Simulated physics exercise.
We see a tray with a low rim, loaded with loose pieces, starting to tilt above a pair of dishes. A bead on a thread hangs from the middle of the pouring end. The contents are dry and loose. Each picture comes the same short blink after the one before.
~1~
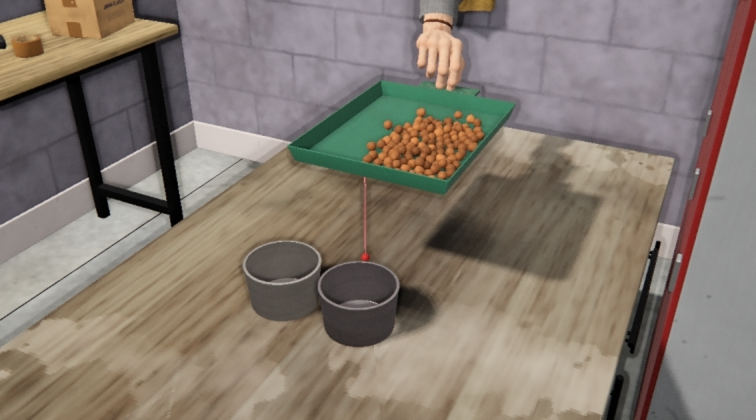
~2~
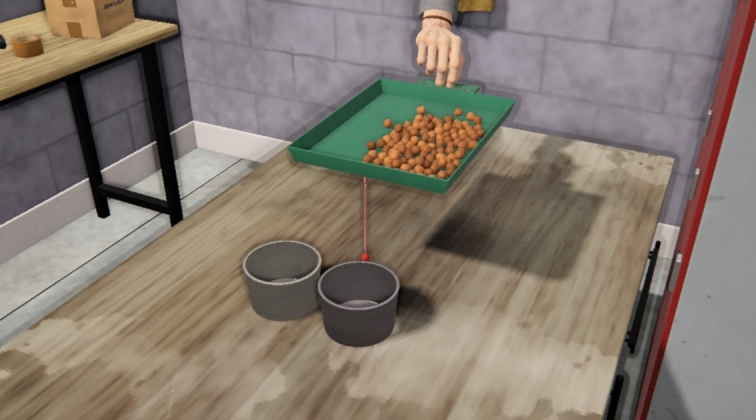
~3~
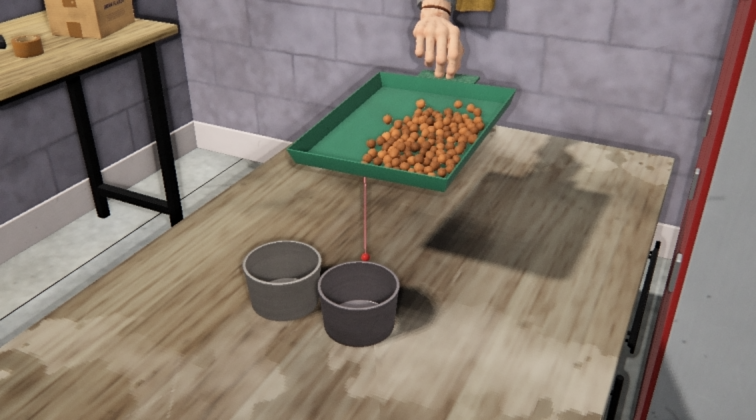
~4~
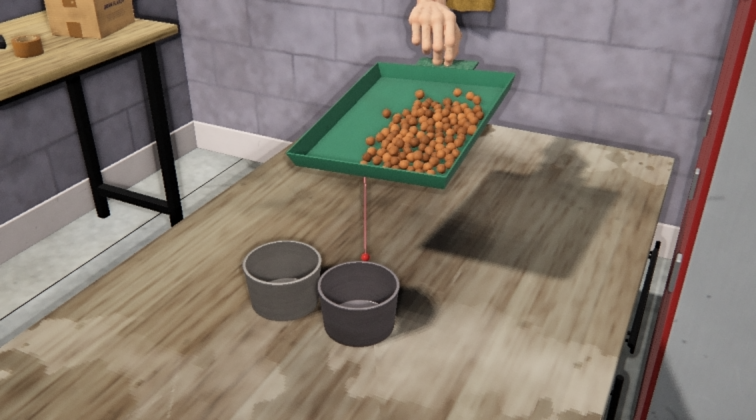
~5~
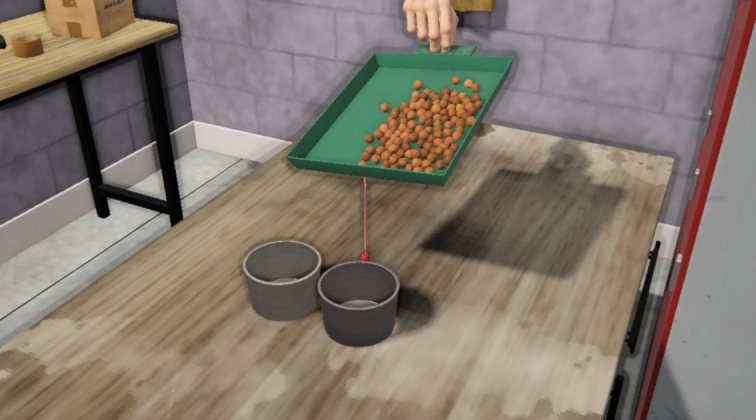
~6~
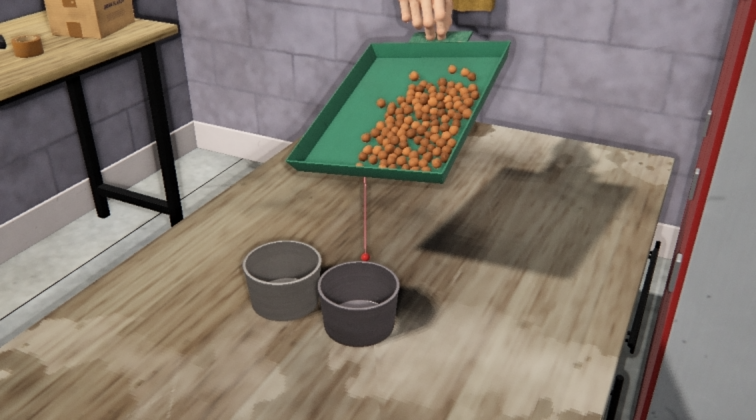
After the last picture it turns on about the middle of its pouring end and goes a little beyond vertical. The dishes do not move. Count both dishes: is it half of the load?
Together they catch over half.
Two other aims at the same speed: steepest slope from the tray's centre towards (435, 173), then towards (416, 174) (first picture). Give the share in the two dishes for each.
Roughly 0 per cent, and 10 per cent.
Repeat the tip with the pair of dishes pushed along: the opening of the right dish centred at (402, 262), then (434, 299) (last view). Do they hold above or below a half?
In turn: Less than half; not half.
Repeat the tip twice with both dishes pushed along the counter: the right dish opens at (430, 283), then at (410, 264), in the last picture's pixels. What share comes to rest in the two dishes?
In turn 10 and 20 in a hundred.
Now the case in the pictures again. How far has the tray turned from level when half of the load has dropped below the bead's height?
Around 100° of tilt.
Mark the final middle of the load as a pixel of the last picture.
At about (288, 292).
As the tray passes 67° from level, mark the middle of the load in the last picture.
Close to (341, 153).
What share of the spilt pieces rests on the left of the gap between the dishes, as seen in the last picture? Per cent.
Close to 60 per cent.
Soon after the last picture, tray tipped steeply; nearly all on the tray; a stray few in the left dish; a stray few in the air.
A little later, tray tipped past a quarter turn; a small part on the tray; a small part in the right dish; about two thirds in the left dish; a stray few outside both; about a quarter in the air.
Later still, tray tipped past a quarter turn; a small part in the right dish; most in the left dish; a small part outside both.
At rest, tray tipped past a quarter turn; a small part in the right dish; most in the left dish; a small part outside both.
